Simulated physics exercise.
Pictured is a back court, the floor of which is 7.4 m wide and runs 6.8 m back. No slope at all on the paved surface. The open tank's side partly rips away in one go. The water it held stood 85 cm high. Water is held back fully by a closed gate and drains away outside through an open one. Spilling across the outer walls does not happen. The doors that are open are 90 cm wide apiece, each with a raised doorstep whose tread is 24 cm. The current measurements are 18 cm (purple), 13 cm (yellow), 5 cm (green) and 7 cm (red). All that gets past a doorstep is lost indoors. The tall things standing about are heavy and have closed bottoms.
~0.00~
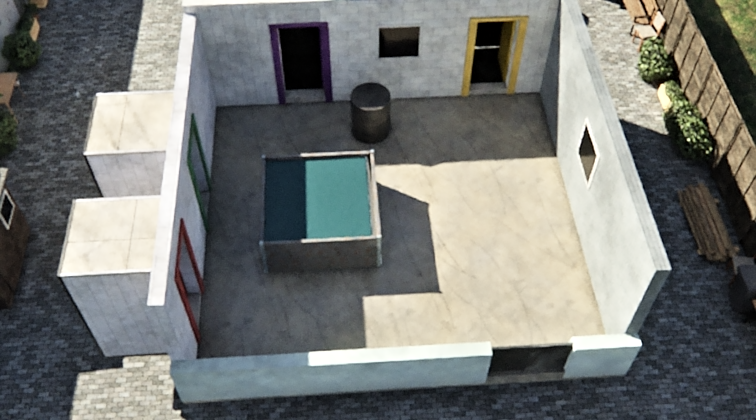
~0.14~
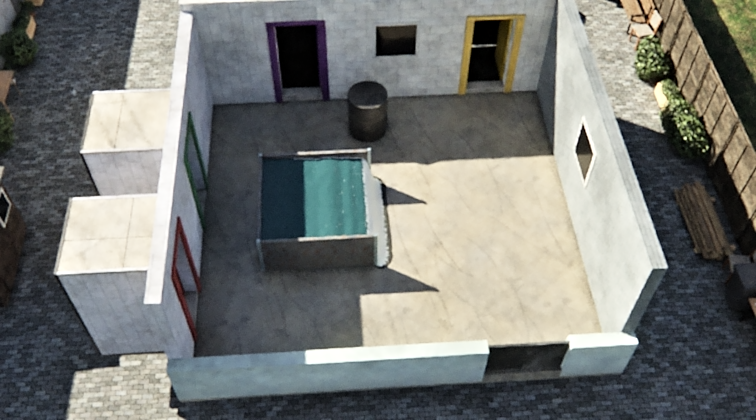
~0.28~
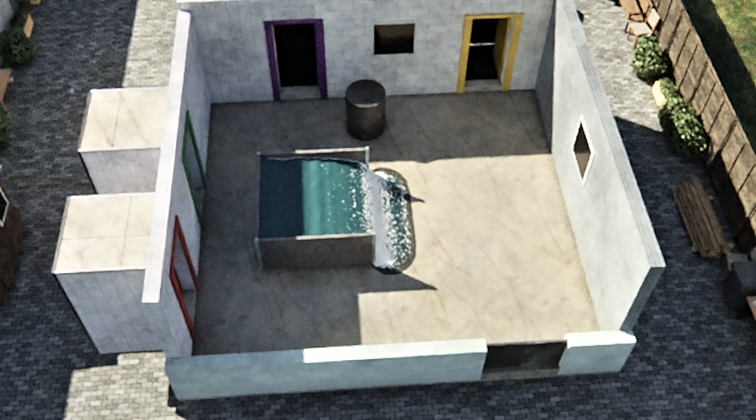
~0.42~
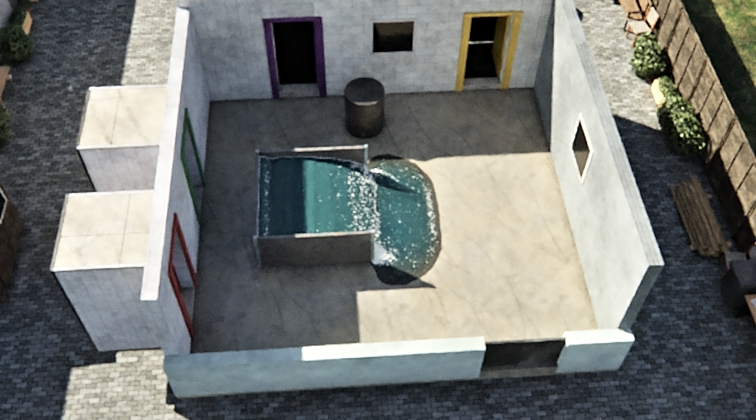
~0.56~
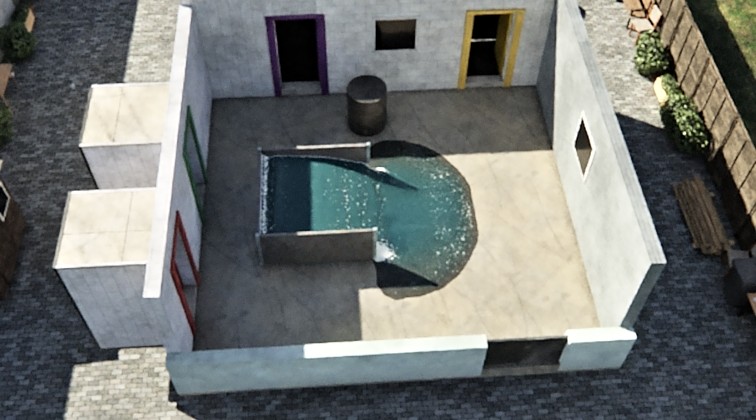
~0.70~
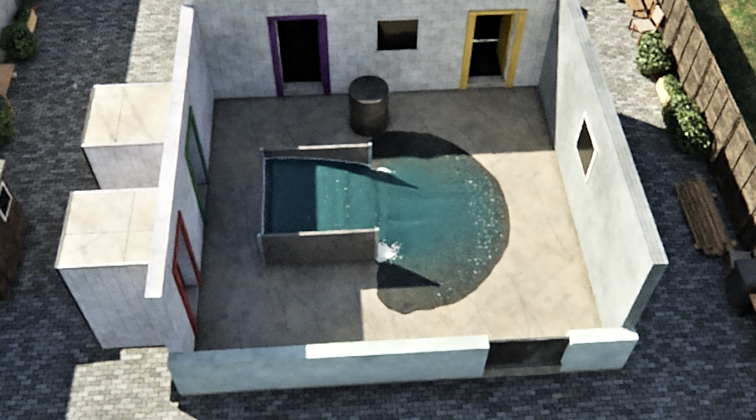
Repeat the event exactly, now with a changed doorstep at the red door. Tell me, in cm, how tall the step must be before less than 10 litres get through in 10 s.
It would have to be roughly 13 cm high.
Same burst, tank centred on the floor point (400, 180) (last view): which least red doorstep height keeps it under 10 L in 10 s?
Some 11.5 cm.
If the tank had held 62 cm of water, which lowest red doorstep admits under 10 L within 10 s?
The step needs to be some 8.0 cm.
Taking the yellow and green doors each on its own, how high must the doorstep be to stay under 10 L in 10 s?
You'd want about 22 centimetres at yellow and about 8.0 centimetres at green.
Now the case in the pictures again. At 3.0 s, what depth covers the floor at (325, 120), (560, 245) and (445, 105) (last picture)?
Some 0, 26 and 2 cm.
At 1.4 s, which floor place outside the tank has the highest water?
(570, 207).
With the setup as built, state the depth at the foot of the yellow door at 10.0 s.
Depth: Near 8.5 cm.
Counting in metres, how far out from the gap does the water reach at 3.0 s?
Roughly 5.2 metres.
After 1.4 s water covers 45 % of the floor, deepest (39 cm) near (570, 207); it has not reached the red door.
After 3.0 s water covers 50 % of the floor, deepest (43 cm) near (539, 89); it has not reached the red door.
After 10.0 s water covers 100 % of the floor, deepest (16 cm) near (286, 369); 10 cm at the red door, 77 litres in over its 7 cm doorstep.
At the red door as built, the water arrived by 5.9 s and peaked near 17 cm at 7.0 s.
Run again over the same 10 s with other heights there, 23 litres in over 11 cm, 4 litres over 15 cm. The limit of 10 litres is kept from about 13 cm up.
